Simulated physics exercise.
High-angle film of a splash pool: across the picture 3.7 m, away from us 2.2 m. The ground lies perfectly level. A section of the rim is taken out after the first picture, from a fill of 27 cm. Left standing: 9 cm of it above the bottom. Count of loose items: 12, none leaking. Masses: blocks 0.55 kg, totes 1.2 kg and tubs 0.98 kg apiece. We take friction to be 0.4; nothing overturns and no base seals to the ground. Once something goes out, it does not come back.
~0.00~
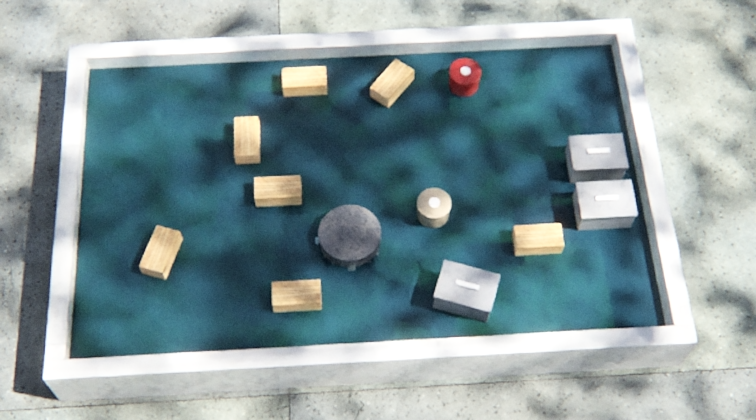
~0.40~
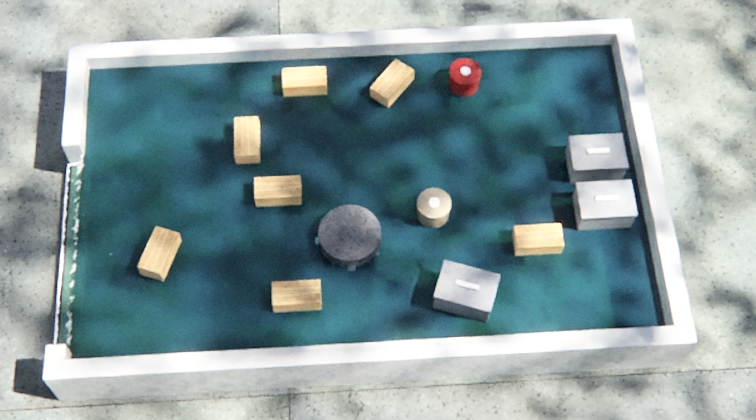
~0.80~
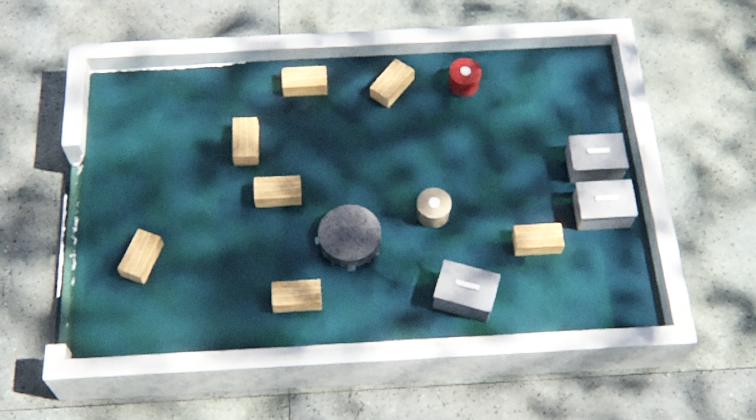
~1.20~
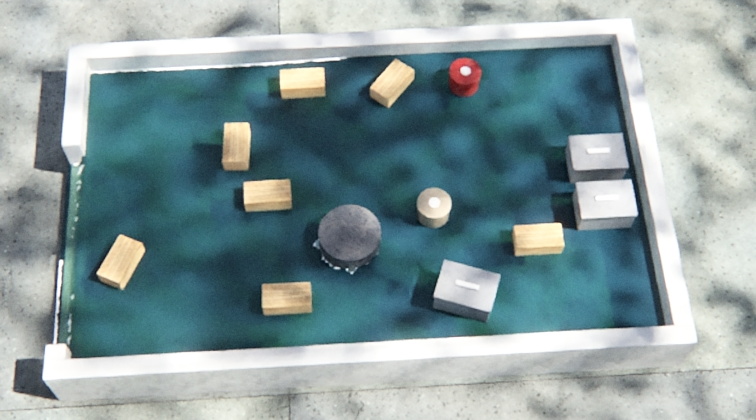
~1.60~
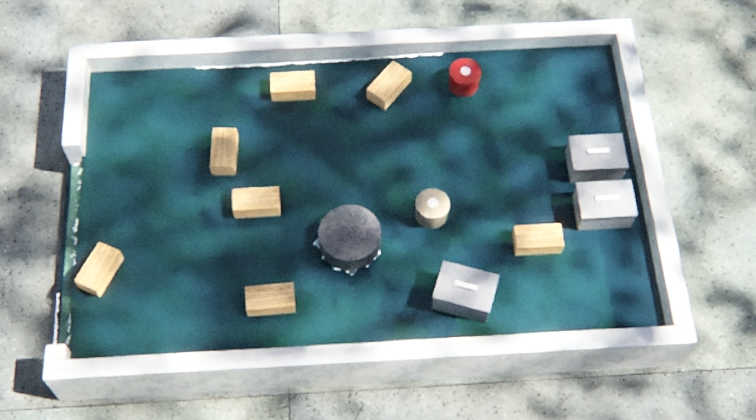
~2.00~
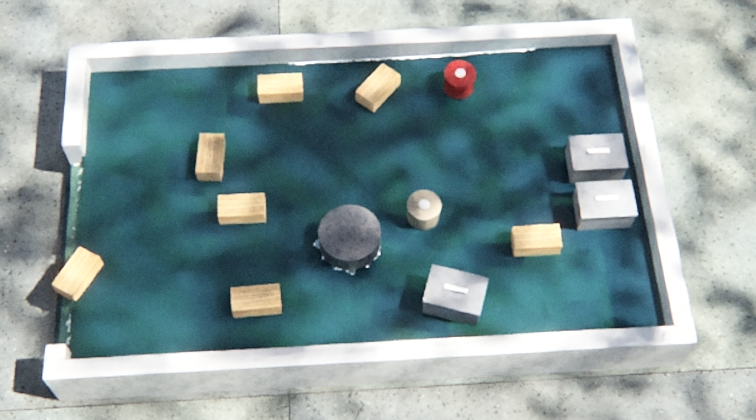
A rectangular splash pool with a pale rim sits on flat, pale stone ground, seen from a fixed high angle. Wooden-looking blocks float mostly at left and centre, around a dark round object, with a beige tub near the middle, a red tub at the top and three grey boxes at right. A section of the left rim disappears, and the lower-left block drifts left into the gap, followed by smaller leftward shifts among others.
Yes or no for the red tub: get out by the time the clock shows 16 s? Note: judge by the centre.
Note: Red tub has not left by then.
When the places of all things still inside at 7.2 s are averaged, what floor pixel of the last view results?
I'd say about (395, 194) in the last view.
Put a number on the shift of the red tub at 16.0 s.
I'd say close to 120 centimetres.
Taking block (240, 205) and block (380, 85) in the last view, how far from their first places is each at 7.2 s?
Going in turn, the first is gone out while the second sits 80 cm off.
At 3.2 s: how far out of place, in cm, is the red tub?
About 30 cm out of place.
After 3.2 s the red tub is near (418, 78), 0.3 m from its start, afloat; 1 of 12 are out; 11 afloat.
After 7.2 s the red tub is near (389, 81), 0.5 m from its start, afloat; 4 of 12 are out; 8 afloat.
After 12.0 s the red tub is near (332, 88), 0.9 m from its start, afloat; 4 of 12 are out; 8 afloat.
After 16.0 s the red tub is near (289, 94), 1.2 m from its start, afloat; 5 of 12 are out; 7 afloat.
